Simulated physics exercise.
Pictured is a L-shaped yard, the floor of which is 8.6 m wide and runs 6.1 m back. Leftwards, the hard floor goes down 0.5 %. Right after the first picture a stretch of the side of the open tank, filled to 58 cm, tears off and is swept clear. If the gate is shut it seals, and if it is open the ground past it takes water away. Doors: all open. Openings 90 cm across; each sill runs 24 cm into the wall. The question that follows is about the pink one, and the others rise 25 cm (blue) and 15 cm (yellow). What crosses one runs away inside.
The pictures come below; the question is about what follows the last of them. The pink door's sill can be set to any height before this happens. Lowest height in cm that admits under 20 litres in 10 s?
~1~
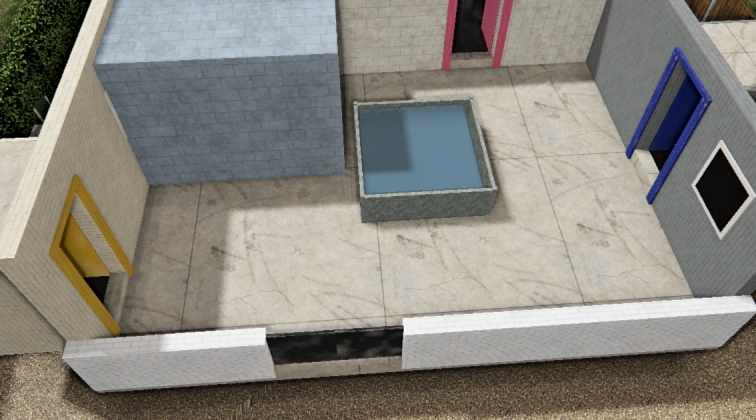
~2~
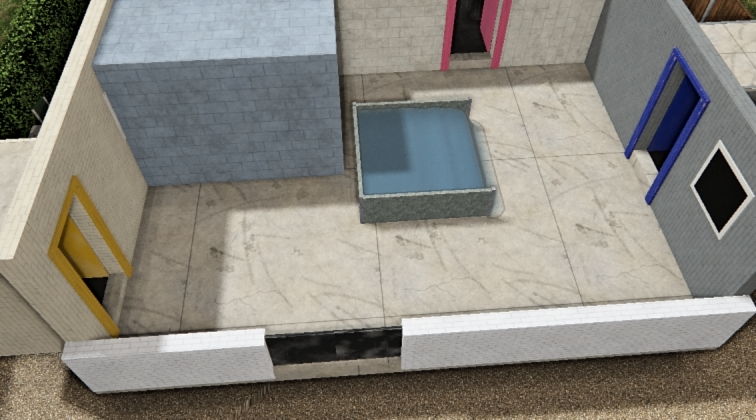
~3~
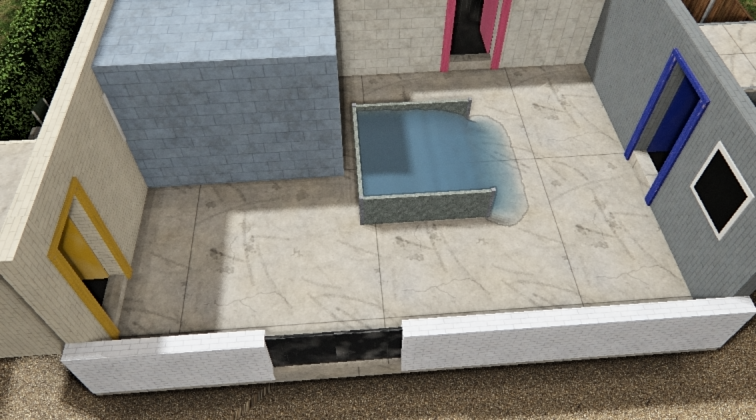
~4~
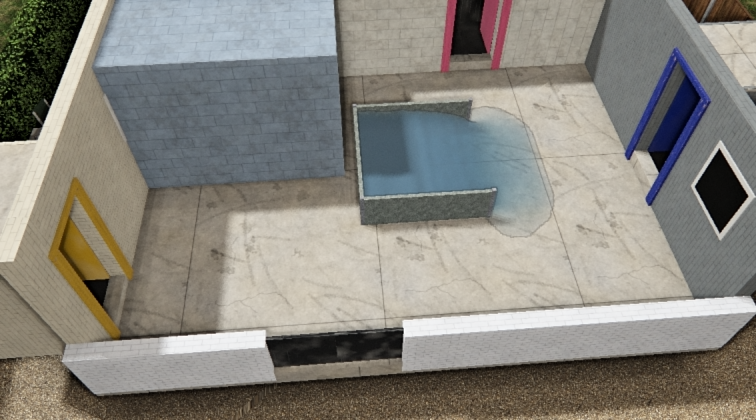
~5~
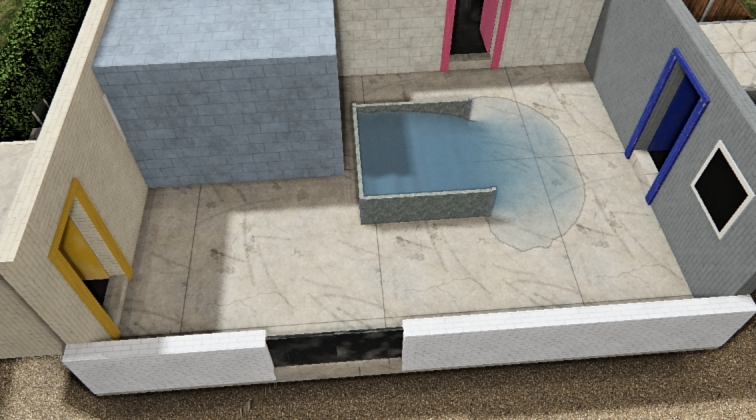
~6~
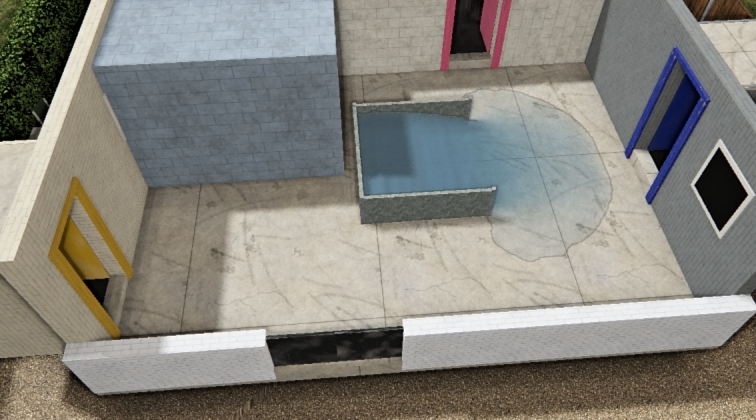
Roughly 6 cm.
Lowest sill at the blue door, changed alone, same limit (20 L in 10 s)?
Blue door, minimum about 26 cm.
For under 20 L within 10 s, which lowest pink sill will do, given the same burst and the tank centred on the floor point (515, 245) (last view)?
It should be around 8.0 cm high.
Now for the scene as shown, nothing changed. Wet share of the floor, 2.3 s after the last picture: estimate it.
Close to 35 per cent is wet.
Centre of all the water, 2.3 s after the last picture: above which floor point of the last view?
The water's centre is at about (538, 167).
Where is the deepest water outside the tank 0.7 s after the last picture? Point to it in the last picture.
At about pixel (620, 154).
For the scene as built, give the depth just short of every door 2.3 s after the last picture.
Before blue it's 23 cm, before pink 1 cm, before yellow 0 cm.
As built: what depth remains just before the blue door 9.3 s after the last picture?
4.5 cm.
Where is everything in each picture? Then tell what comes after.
The first frame shows still water, 58 cm deep, in the open tank at (420, 147); the pink door at (477, 26) is dry.
In the second frame, water pours out at (476, 160) and has run 0.2 m, to (499, 210); about 8 cm deep outside, 58 cm at the back.
In the third frame, the front is at (521, 190), 0.7 m from the gap at (475, 163); 1.5 m2 of floor is wet, 58 cm left at the back.
In the fourth frame, the gap is at (476, 163), the front 1.1 m out at (549, 199); the back of the open tank holds 58 cm.
In the fifth frame, the gap is at (475, 163), the front 1.7 m out at (579, 186); the back of the open tank holds 55 cm.
In the sixth frame, water pours out at (475, 162) and has run 2.2 m, to (607, 186); about 6 cm deep outside, 50 cm at the back; the pink door at (475, 27), 2.8 m from the gap, is still 1.1 m from the nearest water.
Then, 0.7 s after the last picture water covers 30 % of the floor, deepest (34 cm) near (620, 154); it has not reached the pink door.
Then, 2.3 s after the last picture water covers 35 % of the floor, deepest (32 cm) near (580, 67); 1 cm at the pink door, 0 litres in over its 21 cm sill.
Then, 9.3 s after the last picture water covers 95 % of the floor, deepest (13 cm) near (348, 85); 9 cm at the pink door, 0 litres in over its 21 cm sill.
At the pink door as built, the water peaked near 12 cm, 8.7 s after the last picture.
With a sill of 5 cm, 32 litres would have come in within the 10 s; with 7 cm, 12 litres. So under 20 litres takes about 6 cm.
